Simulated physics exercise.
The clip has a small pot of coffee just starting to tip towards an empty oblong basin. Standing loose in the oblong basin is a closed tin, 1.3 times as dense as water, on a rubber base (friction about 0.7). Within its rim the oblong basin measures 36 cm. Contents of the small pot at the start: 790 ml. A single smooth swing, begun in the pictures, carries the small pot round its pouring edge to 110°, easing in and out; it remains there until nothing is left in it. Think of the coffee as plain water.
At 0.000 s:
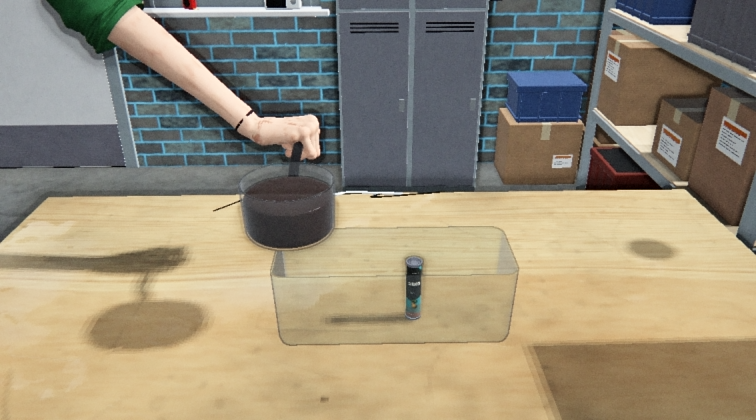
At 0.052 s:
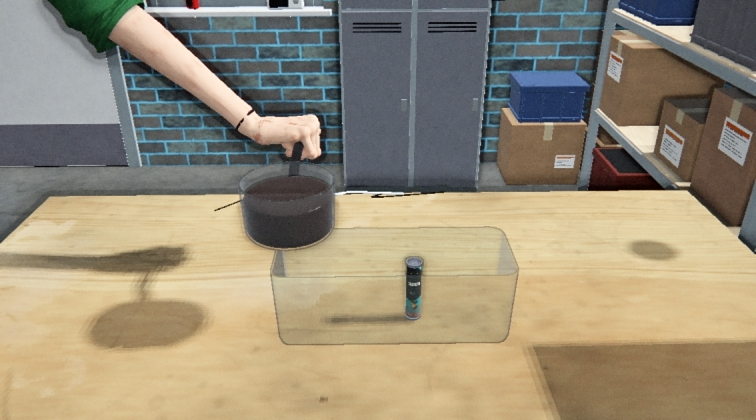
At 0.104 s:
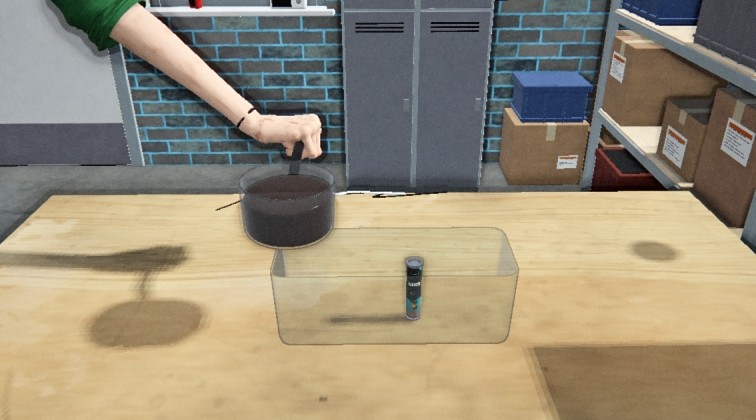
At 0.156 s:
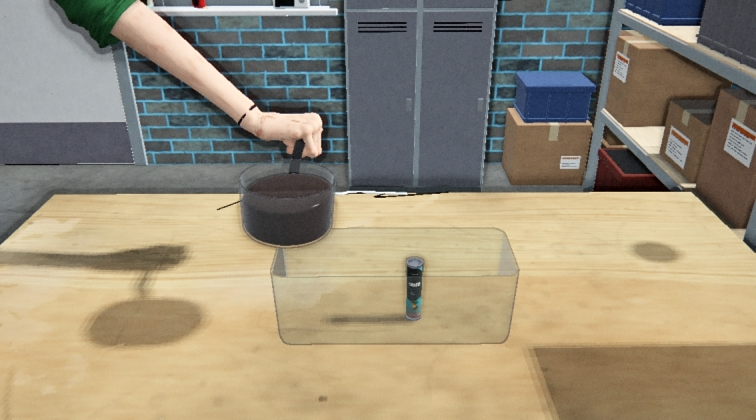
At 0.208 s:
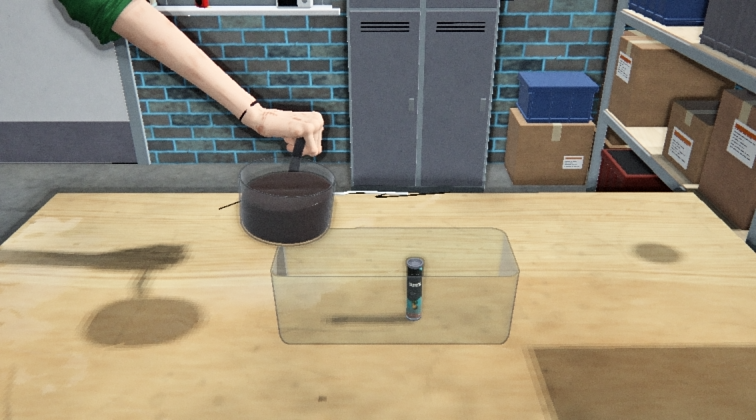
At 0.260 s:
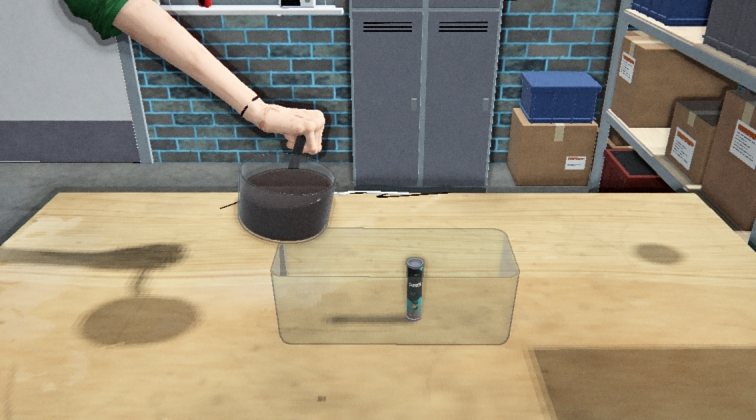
In a room with lockers and shelved boxes, a hand holds a small pot of dark liquid above a wooden table, beside a clear oblong basin with a closed tin standing in it. The pot starts level, then leans slightly to the right, while the tin stays upright.
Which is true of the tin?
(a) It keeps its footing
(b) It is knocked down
Answer: B.
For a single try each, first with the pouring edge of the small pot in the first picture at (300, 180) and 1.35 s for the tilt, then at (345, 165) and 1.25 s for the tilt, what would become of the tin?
The tin stays vertical the first time and overturns the second time.
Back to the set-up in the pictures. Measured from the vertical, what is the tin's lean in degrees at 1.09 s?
It tilts roughly 0° from upright.
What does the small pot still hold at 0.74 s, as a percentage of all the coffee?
Portion remaining: Approx. 72 per cent.
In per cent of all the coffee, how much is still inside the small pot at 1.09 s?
I reckon near 14 per cent still sits there.
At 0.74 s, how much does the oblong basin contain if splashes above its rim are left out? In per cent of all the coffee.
4 %, more or less.
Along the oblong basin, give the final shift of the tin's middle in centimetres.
The middle of the tin ends some 8.0 cm along the basin.
After 0.74 s the tilt is 63° and 72 per cent is still to pour; the tin stands where it began.
After 1.09 s the tilt is 100° and 14 per cent is still to pour; the tin stands where it began.
After 1.45 s the tilt is 110° and 0 per cent is still to pour; the tin lies on its side.
After 1.85 s the tilt is 110° and 0 per cent is still to pour; the tin lies on its side.
In the end the tin lies on its side.
